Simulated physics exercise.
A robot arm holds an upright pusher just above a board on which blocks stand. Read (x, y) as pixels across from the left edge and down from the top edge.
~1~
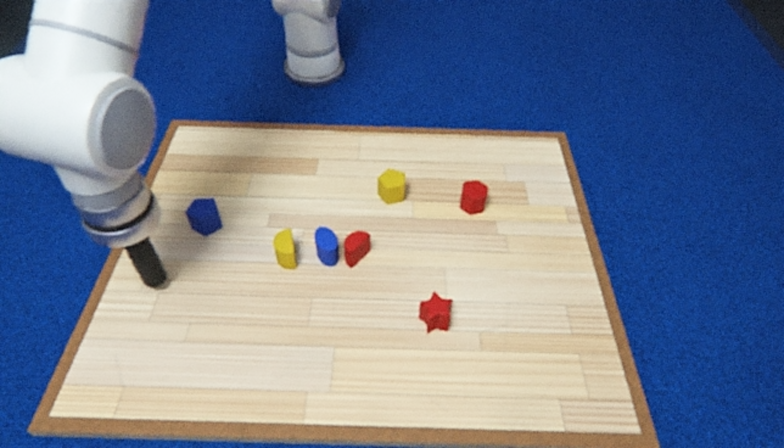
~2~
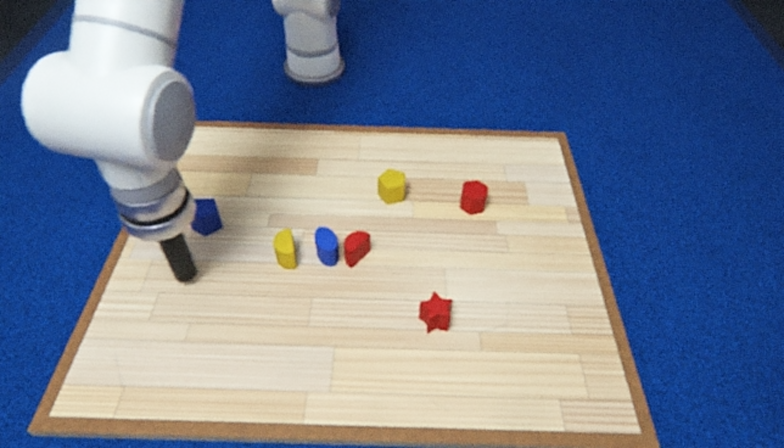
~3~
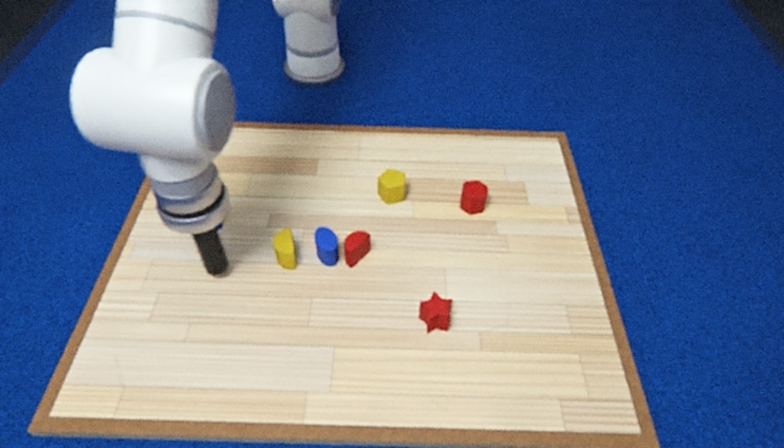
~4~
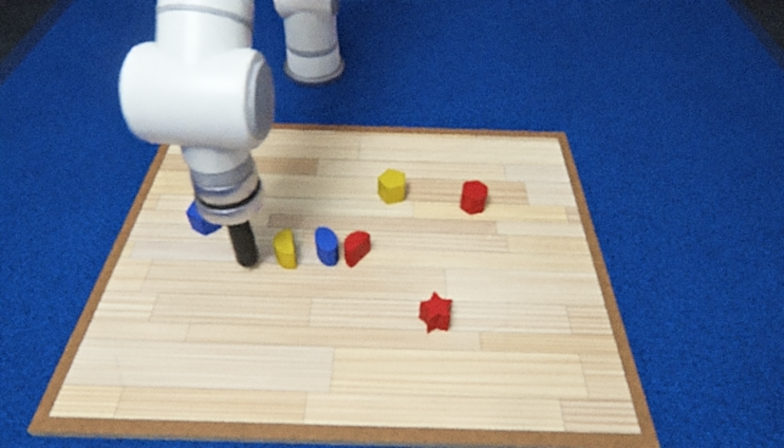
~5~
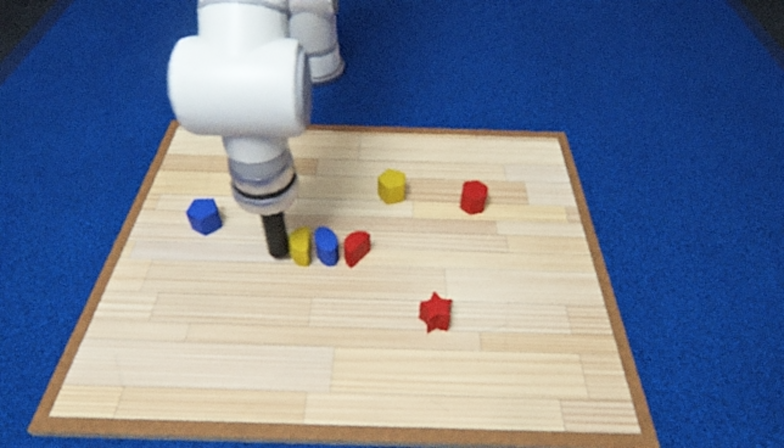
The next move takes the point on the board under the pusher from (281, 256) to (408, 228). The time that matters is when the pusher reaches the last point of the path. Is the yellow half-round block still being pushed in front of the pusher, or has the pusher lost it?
I predict the pusher has moved past it.
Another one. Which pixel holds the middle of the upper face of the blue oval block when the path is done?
Its top middle will sit at (377, 248).
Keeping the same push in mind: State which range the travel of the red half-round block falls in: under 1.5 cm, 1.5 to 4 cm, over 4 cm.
Beyond 4 cm.
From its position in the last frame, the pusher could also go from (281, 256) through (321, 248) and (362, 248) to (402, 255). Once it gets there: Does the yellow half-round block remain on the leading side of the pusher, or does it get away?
When the path is over, you would find the yellow half-round block still in front of the pusher.
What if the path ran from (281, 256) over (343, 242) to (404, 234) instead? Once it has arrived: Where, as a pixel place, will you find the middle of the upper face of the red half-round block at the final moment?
The red half-round block ends near (407, 257).
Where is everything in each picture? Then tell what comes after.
Pusher tip at (155, 278); block tops, yellow half-round block at (284, 241); blue oval block at (326, 238); red half-round block at (355, 239); yellow five-sided block at (393, 178), in the first picture.
Pusher at (186, 273); blocks unchanged, in the second picture.
Pusher at (217, 267); blocks unchanged, in the third picture.
Pusher at (248, 258); blocks unchanged, in the fourth picture.
Pusher at (279, 249); yellow half-round block at (300, 238); blue oval block at (326, 238); red half-round block at (355, 239); yellow five-sided block at (393, 178), in the fifth picture.
The first path, step by step. One third of the way, pusher at (324, 239); yellow half-round block at (345, 232), turned 25° clockwise; blue oval block at (360, 242), turned 45° clockwise; red half-round block at (381, 243), turned 40° anticlockwise.
Two thirds of the way, pusher at (367, 230); yellow half-round block at (383, 233), turned 95° clockwise; blue oval block at (377, 248), turned 95° clockwise; red half-round block at (403, 254), turned 60° anticlockwise.
At the end, pusher at (408, 221); yellow half-round block at (387, 233), turned 105° clockwise; blue oval block at (377, 248), turned 95° clockwise; red half-round block at (403, 255), turned 60° anticlockwise; yellow five-sided block in place.
